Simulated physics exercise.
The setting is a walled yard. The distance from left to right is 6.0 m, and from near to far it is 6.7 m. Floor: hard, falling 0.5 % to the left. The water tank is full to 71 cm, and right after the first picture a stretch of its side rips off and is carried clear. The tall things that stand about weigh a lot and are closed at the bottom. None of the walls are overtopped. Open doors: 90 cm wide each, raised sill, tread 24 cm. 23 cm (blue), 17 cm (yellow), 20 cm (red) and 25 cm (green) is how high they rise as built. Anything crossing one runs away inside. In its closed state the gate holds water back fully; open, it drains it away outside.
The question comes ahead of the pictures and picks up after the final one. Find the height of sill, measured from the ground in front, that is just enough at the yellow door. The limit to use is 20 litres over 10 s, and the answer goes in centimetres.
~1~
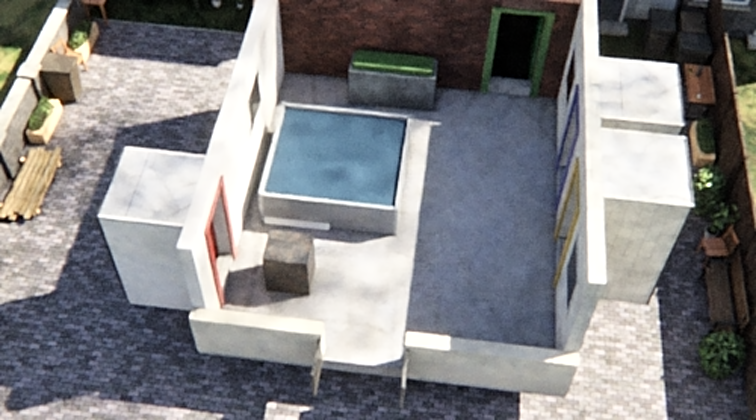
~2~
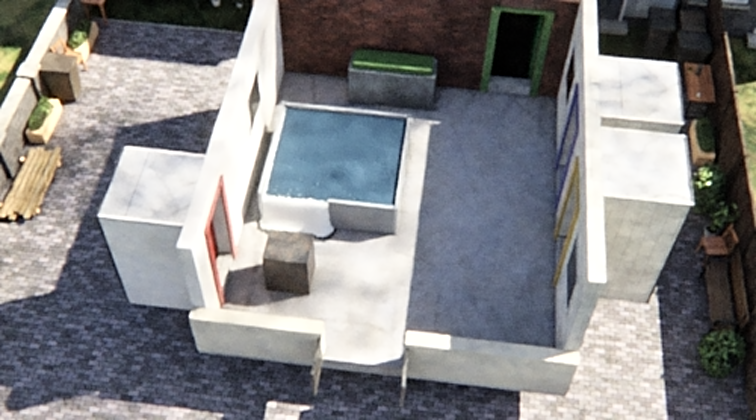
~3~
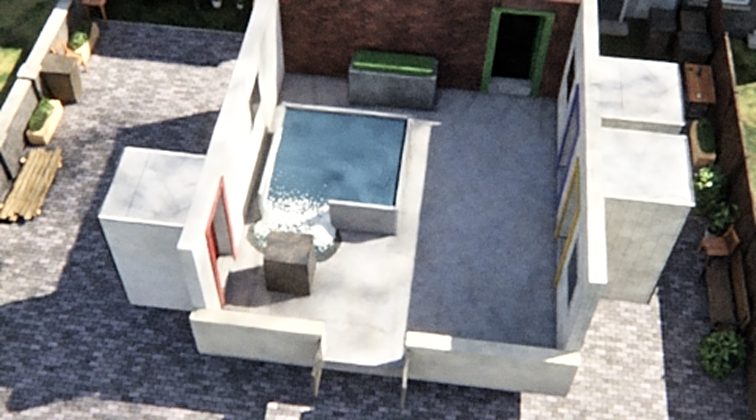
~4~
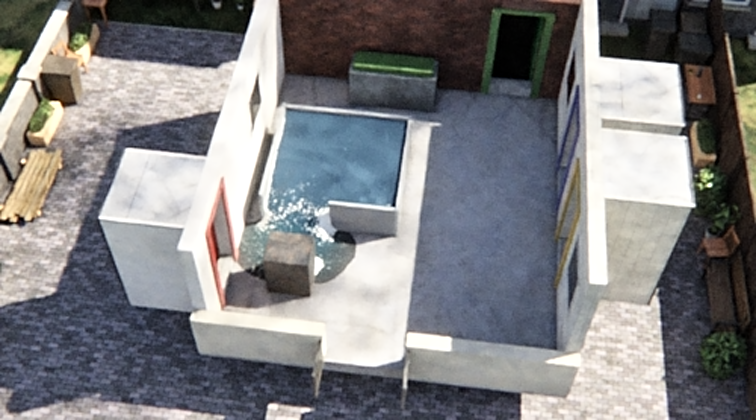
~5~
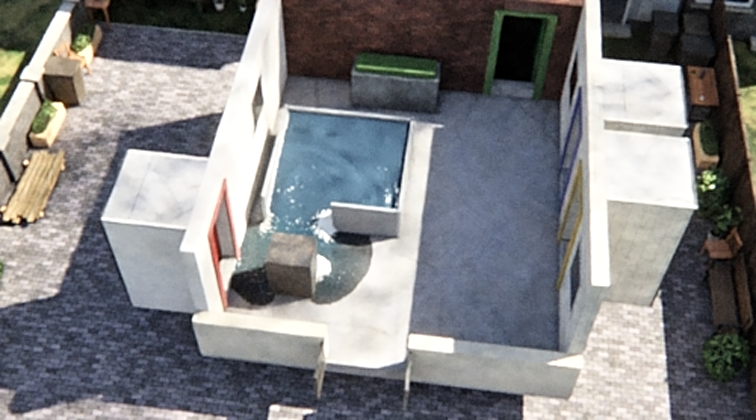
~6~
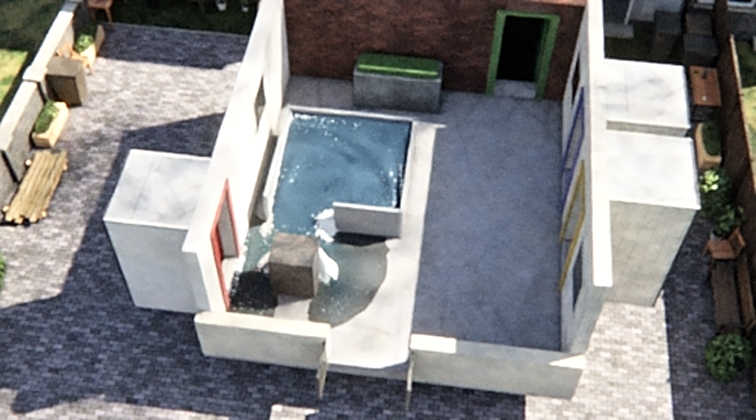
Roughly 15 cm is just enough.
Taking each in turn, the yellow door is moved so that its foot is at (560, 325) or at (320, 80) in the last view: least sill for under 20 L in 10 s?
You'd want about 25 cm there first, then about 10.0 cm.
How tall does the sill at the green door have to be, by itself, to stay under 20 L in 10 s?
Green door, minimum about 13.5 cm.
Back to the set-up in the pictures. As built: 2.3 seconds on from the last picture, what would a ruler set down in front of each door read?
Blue door 0 cm, yellow door 10 cm, red door 26 cm, green door 0 cm.
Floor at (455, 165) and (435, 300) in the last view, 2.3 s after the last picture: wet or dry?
Taking them in turn, they come out spared and submerged.
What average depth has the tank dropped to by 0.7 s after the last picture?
The mean depth is about 53 cm.
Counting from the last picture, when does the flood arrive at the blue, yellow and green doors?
Arrives: Blue 3.0 s / yellow 2.2 s / green 5.5 s.
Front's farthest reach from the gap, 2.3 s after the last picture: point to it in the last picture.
Lab note: Front tip approx. at (559, 376).
Then, 0.7 s after the last picture water covers 25 % of the floor, deepest (56 cm) near (289, 259); it has not reached the yellow door.
Then, 2.3 s after the last picture water covers 55 % of the floor, deepest (42 cm) near (222, 328); 10 cm at the yellow door, 0 litres in over its 17 cm sill.
Then, 9.3 s after the last picture water covers 100 % of the floor, deepest (18 cm) near (443, 102); 12 cm at the yellow door, 10 litres in over its 17 cm sill.
At the yellow door as built, the water peaked near 21 cm, 3.9 s after the last picture.
Run again over the same 10 s with other heights there, 34 litres in over 13.5 cm, 5 litres over 18.5 cm. The limit of 20 litres is kept from about 15 cm up.
